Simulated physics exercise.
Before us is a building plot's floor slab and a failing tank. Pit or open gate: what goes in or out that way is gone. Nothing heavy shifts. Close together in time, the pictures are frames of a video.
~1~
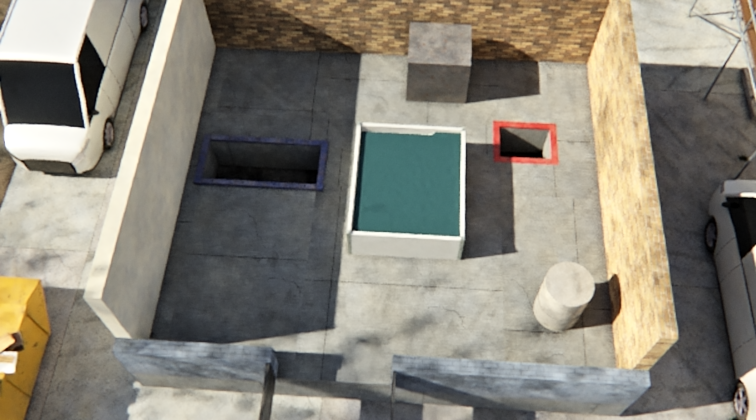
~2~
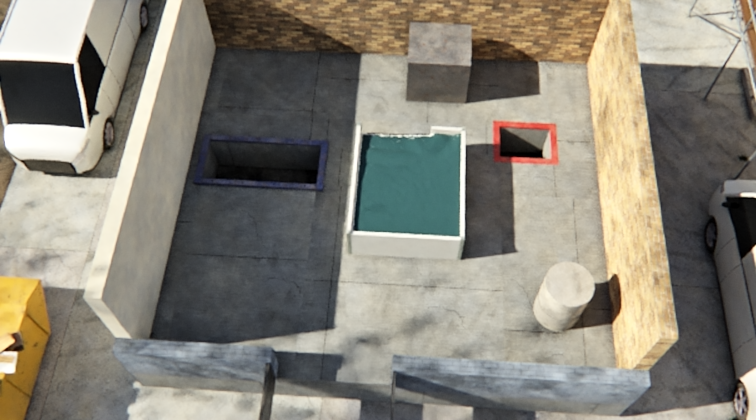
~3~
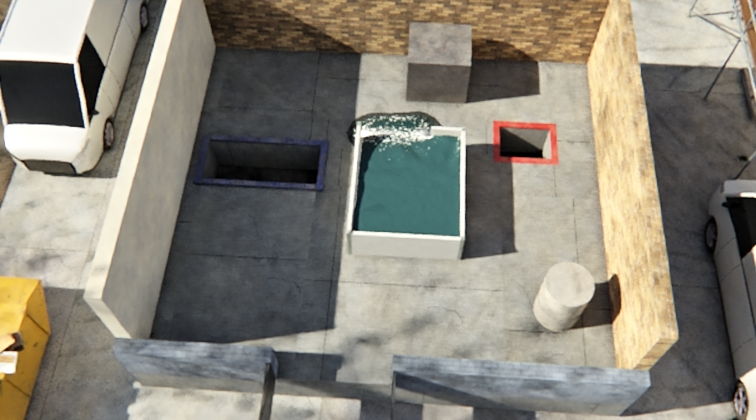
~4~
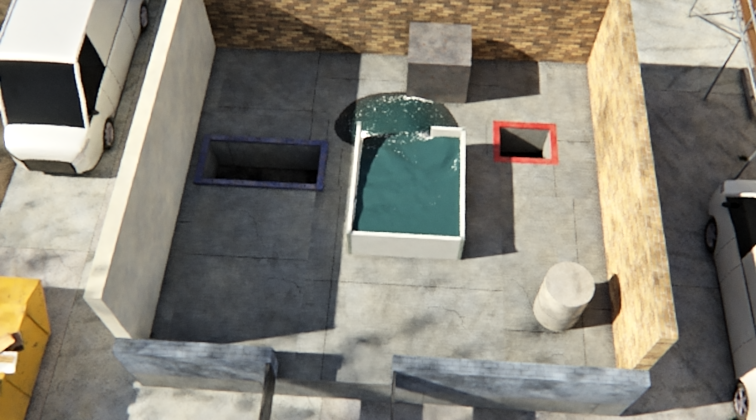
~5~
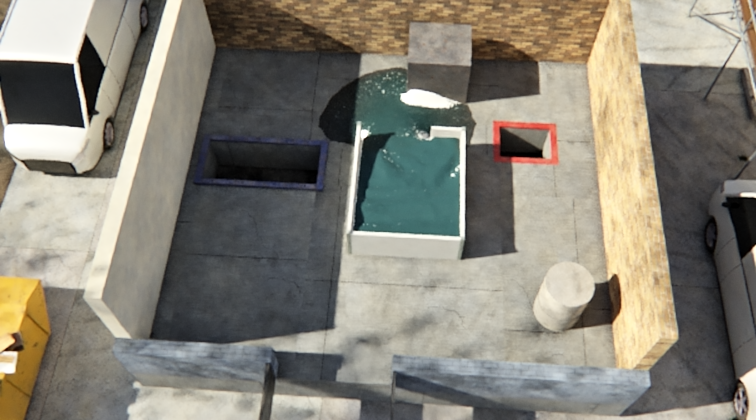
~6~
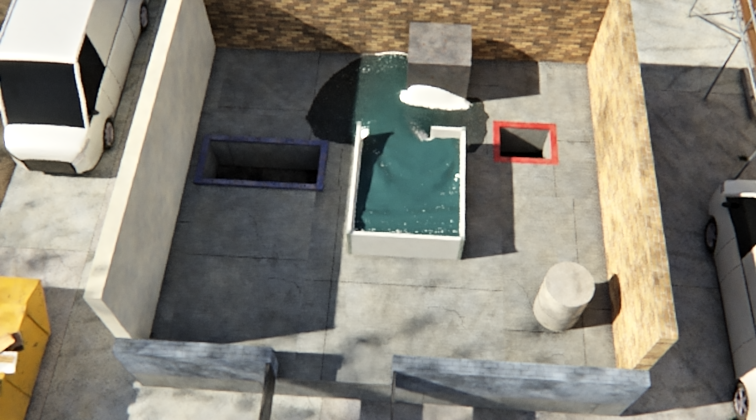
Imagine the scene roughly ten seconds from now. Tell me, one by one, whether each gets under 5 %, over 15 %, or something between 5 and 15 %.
The gate will not reach five per cent, the blue pit will not stay within fifteen per cent, the red pit will not leave the five-to-fifteen per cent band.
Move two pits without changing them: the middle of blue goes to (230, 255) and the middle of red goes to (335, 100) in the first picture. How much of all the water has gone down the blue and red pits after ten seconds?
Per cent, approx.: Blue 6, red 30.
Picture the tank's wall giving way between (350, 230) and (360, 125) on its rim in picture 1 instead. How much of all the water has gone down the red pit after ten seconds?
Near 0 per cent for red.
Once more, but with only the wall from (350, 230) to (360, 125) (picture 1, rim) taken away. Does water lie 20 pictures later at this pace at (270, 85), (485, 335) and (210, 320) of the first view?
Taking them in order, I'd say swamped, not reached and swamped.
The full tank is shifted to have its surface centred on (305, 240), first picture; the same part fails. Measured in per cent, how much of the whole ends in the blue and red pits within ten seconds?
Result in per cent: Blue pit 60, red pit 2.
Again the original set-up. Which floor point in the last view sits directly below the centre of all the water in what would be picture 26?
Centre of the water: Near (364, 128).
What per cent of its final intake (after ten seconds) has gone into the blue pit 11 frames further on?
I make it 0 per cent.
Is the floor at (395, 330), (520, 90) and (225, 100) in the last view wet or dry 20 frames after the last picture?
As listed: Not flooded, covered, wet.
A moment on, water covers 20 % of the floor; the gate 0 %, the blue pit 0 %, the red pit 0 %.
Next, water covers 30 % of the floor; the gate 0 %, the blue pit 0 %, the red pit 2 %.
Then, water covers 35 % of the floor; the gate 0 %, the blue pit 1 %, the red pit 5 %.
Later, water covers 55 % of the floor; the gate 0 %, the blue pit 13 %, the red pit 8 %.
In the end, water covers 75 % of the floor; the gate 0 %, the blue pit 24 %, the red pit 12 %.
